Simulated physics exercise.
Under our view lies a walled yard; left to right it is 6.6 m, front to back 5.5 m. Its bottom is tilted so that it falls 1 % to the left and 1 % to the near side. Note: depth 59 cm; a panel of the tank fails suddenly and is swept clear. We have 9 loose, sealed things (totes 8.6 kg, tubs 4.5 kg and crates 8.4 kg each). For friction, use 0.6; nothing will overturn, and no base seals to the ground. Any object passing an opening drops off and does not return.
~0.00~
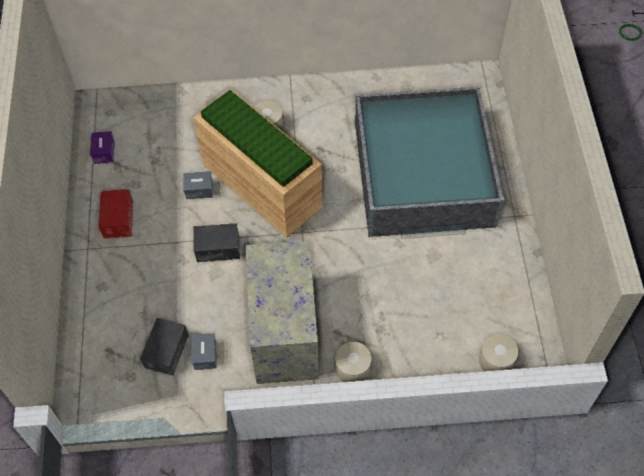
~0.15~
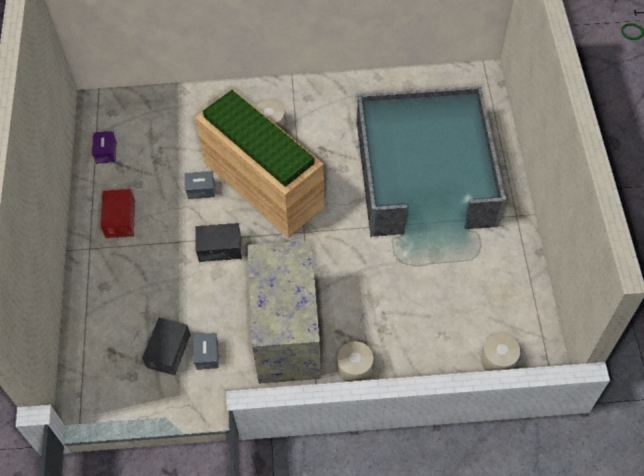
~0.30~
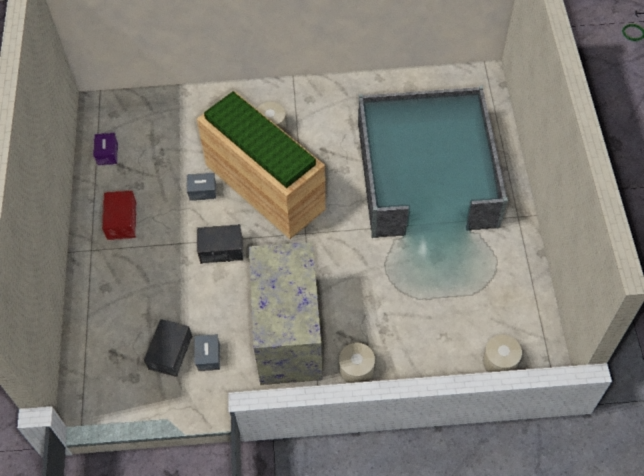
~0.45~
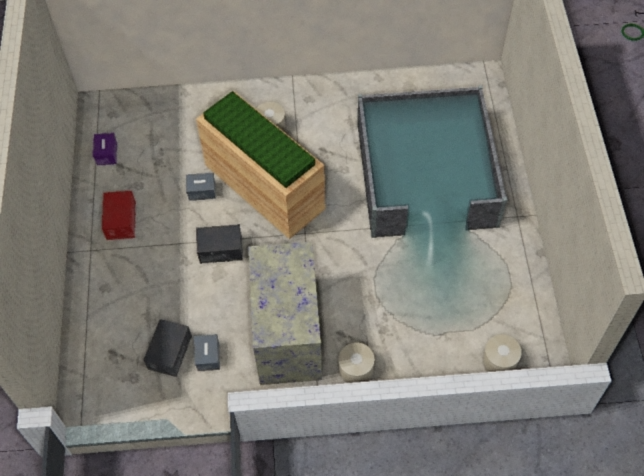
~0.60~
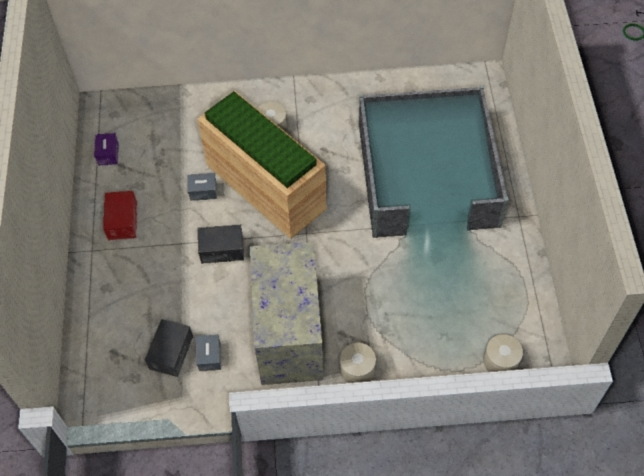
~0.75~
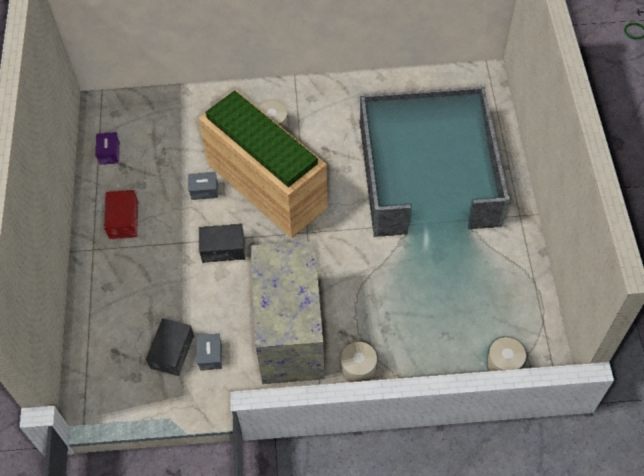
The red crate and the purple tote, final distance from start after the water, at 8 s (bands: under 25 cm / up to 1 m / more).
One by one: The red crate lingers near its start; the purple tote lingers near its start.
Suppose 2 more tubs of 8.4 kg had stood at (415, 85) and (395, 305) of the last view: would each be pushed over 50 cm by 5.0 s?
Lab note - in order: Below threshold / above threshold.
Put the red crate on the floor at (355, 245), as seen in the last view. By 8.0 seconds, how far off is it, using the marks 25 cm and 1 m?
Short answer: It drifts a great distance.
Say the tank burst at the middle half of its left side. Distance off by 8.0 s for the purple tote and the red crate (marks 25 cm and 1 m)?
The purple tote would be washed far off and the red crate would be washed far off.
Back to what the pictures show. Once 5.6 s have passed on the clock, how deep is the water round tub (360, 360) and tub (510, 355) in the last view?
I'd put it at 16 cm and 8 cm respectively.
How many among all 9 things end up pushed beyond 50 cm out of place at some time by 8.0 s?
The number is 1.
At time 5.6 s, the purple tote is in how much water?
The depth there is around 0 cm.
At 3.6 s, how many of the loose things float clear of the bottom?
At that moment it comes to 2.
After 1.6 s the red crate is near (120, 208), 0.0 m from its start, aground; the purple tote is near (106, 144), 0.0 m from its start, aground; 0 of 9 are out; 2 afloat.
After 3.6 s the red crate is near (120, 208), 0.0 m from its start, aground; the purple tote is near (106, 144), 0.0 m from its start, aground; 0 of 9 are out; 2 afloat.
After 5.6 s the red crate is near (120, 208), 0.0 m from its start, aground; the purple tote is near (106, 144), 0.0 m from its start, aground; 0 of 9 are out; 2 afloat.
After 8.0 s the red crate is near (120, 208), 0.0 m from its start, aground; the purple tote is near (106, 144), 0.0 m from its start, aground; 0 of 9 are out; 3 afloat.
